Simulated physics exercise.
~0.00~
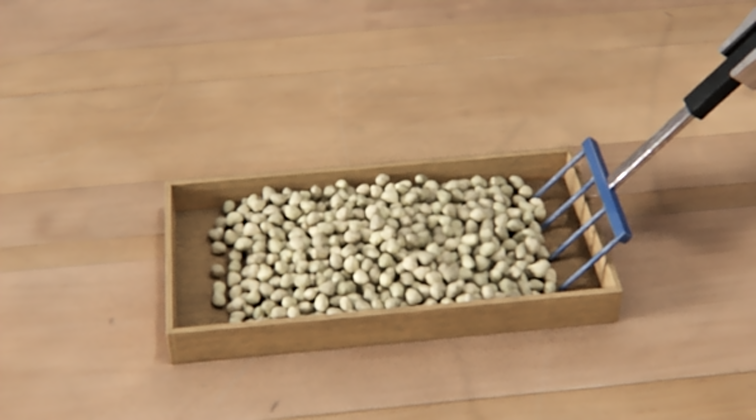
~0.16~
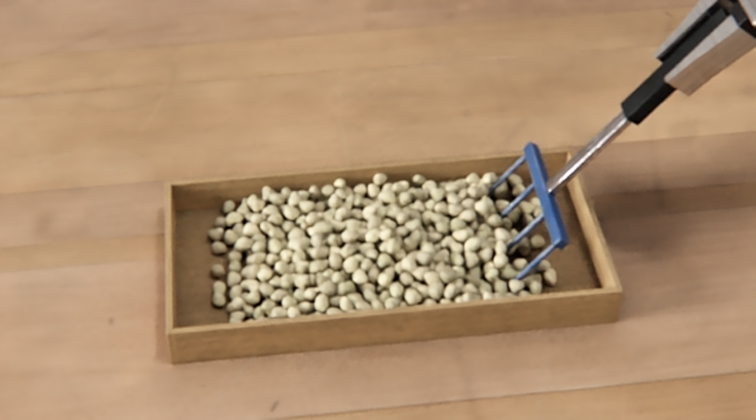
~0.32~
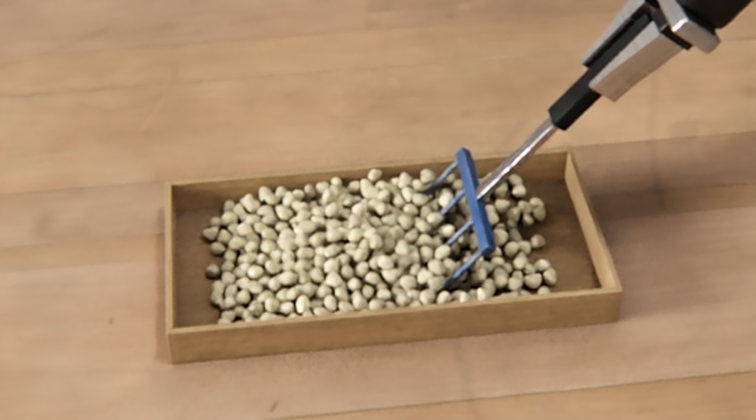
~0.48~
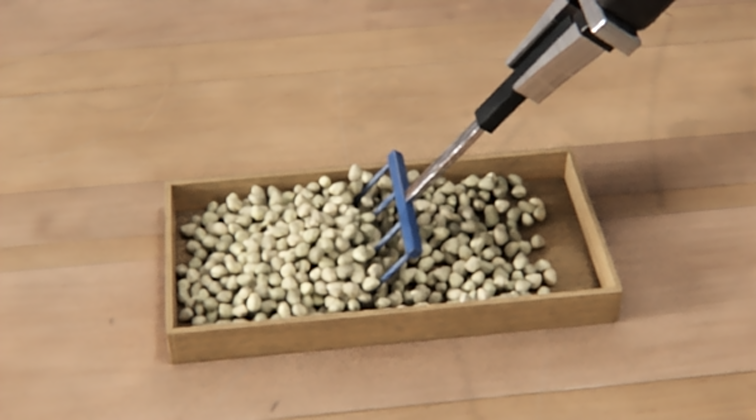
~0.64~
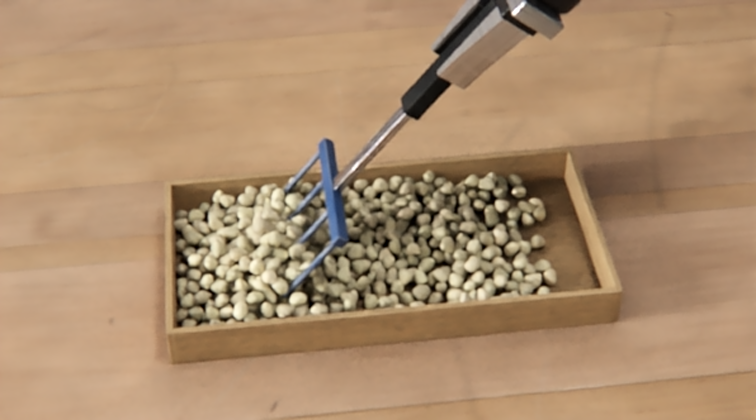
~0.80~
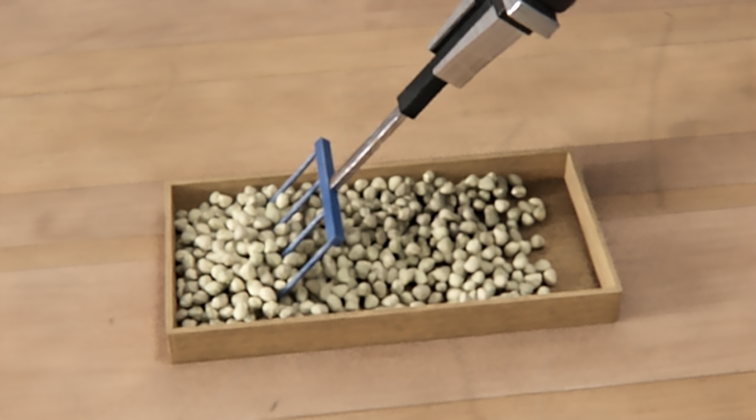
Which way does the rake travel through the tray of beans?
The rake travels to the left, starting near the right end of the tray and stopping in its left half.
